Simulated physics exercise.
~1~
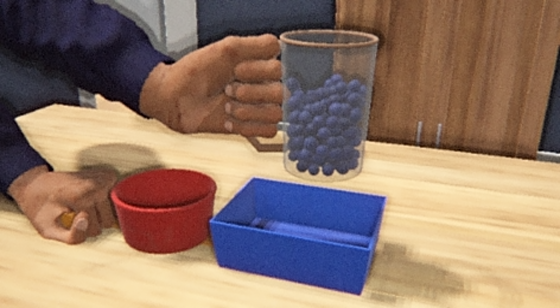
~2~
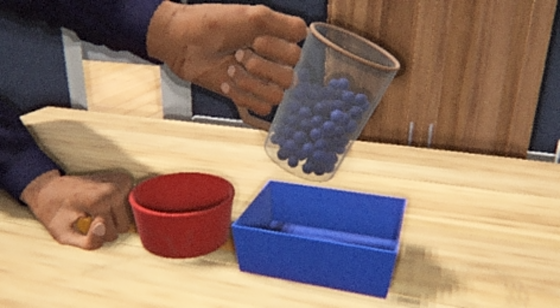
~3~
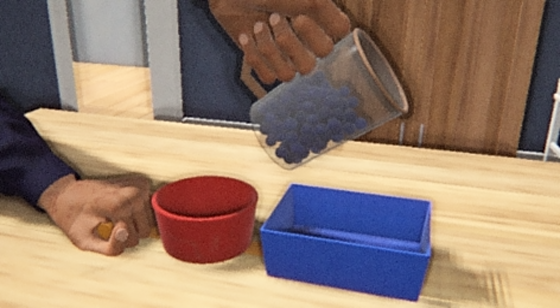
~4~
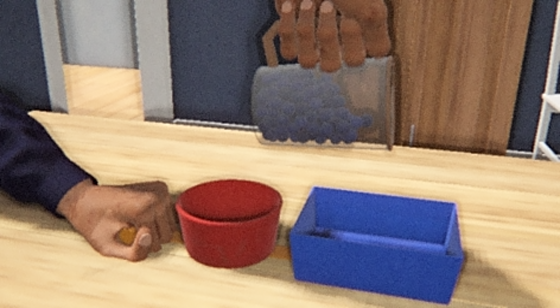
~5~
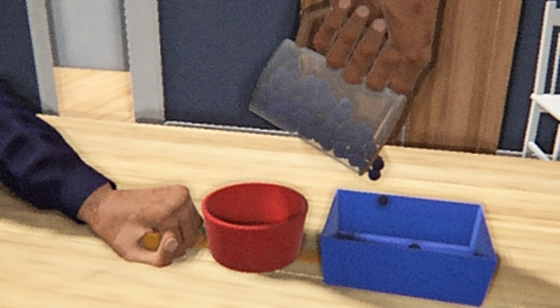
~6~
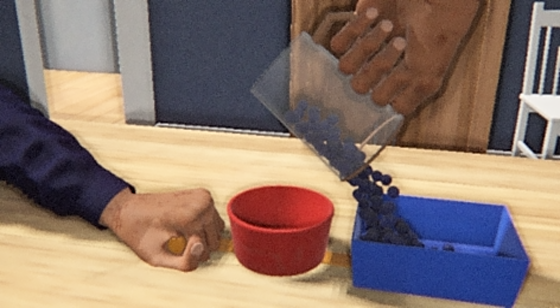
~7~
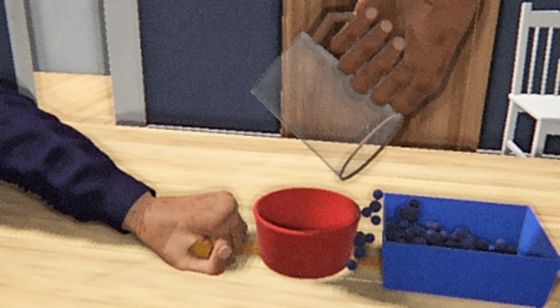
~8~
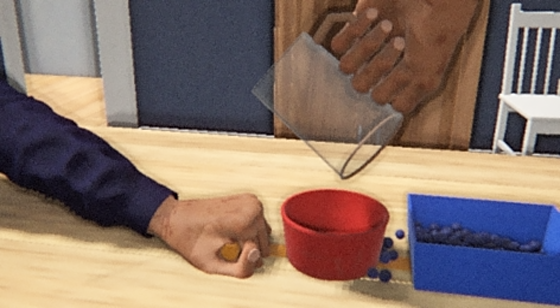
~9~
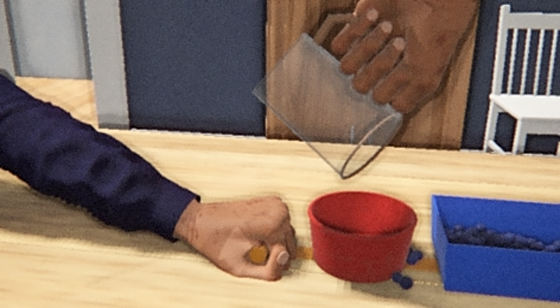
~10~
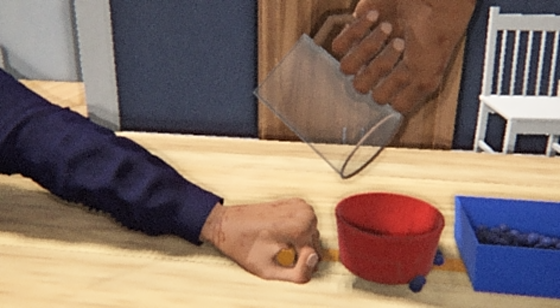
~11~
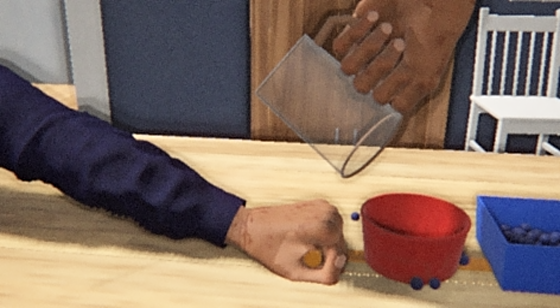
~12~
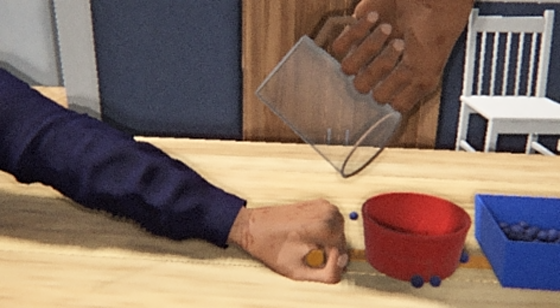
A clear cup full of blueberries was tipped over by a hand and emptied toward a blue tin, as another hand by the red dish slid along to the right with both containers; most berries landed in the tin, with a few left scattered on the table.
